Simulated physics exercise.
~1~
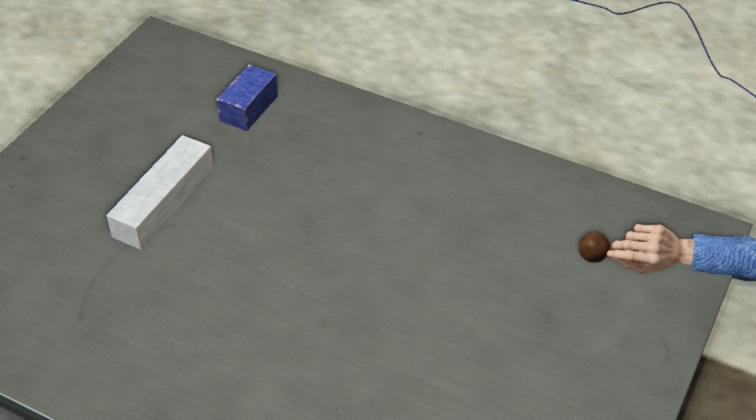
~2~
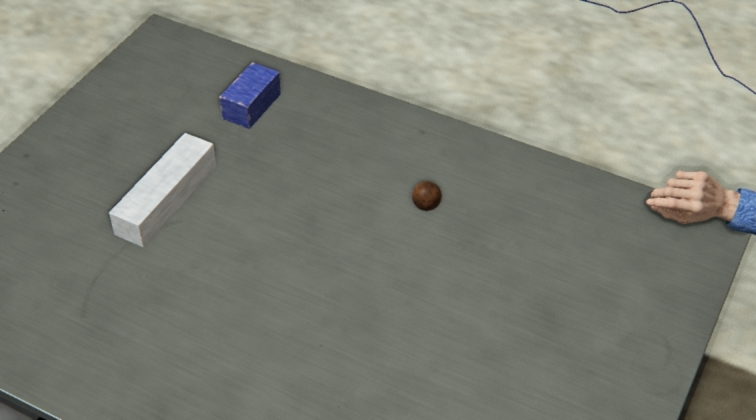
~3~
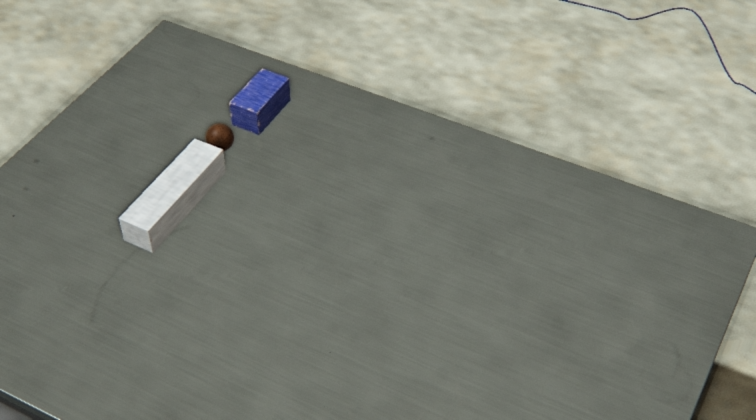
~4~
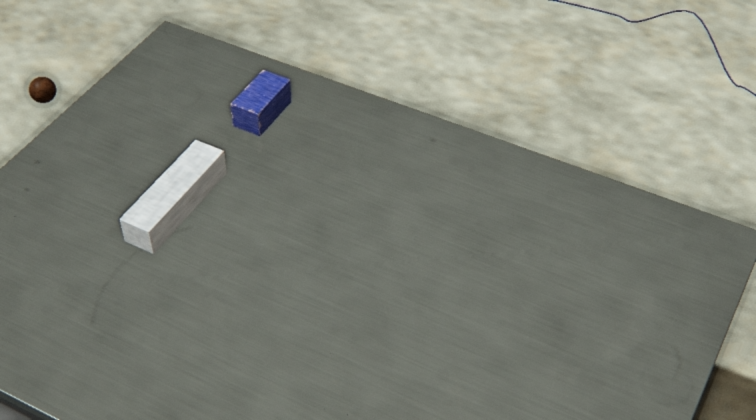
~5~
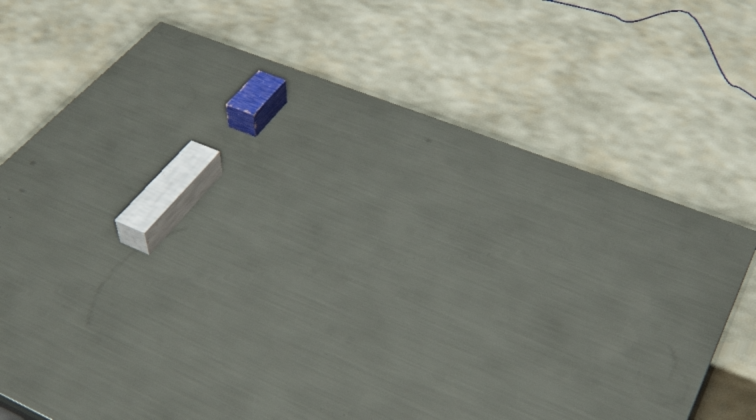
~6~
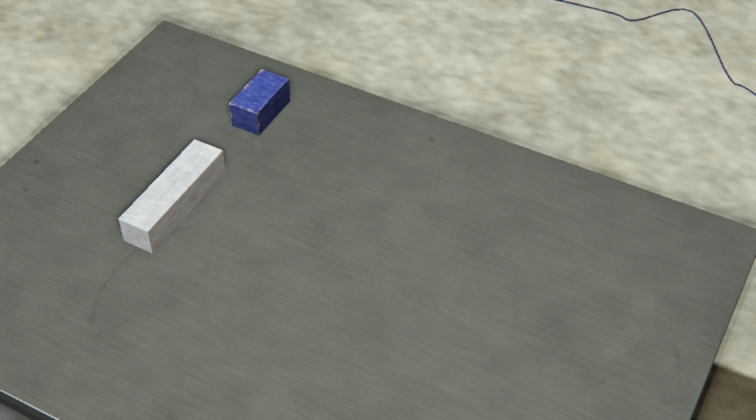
A hand in a blue sleeve reaches in from the right over a dark grey tabletop, seen from above at an angle by a slightly swaying camera, with a small brown ball at its fingertips. On the left lie a long white block and, above it, a shorter blue block, with a narrow gap between them. The hand lets the ball go and draws back as it rolls left across the table. The ball enters the gap, passes between the blocks and appears beyond the table's left edge. It then leaves view, while both blocks stay in place.
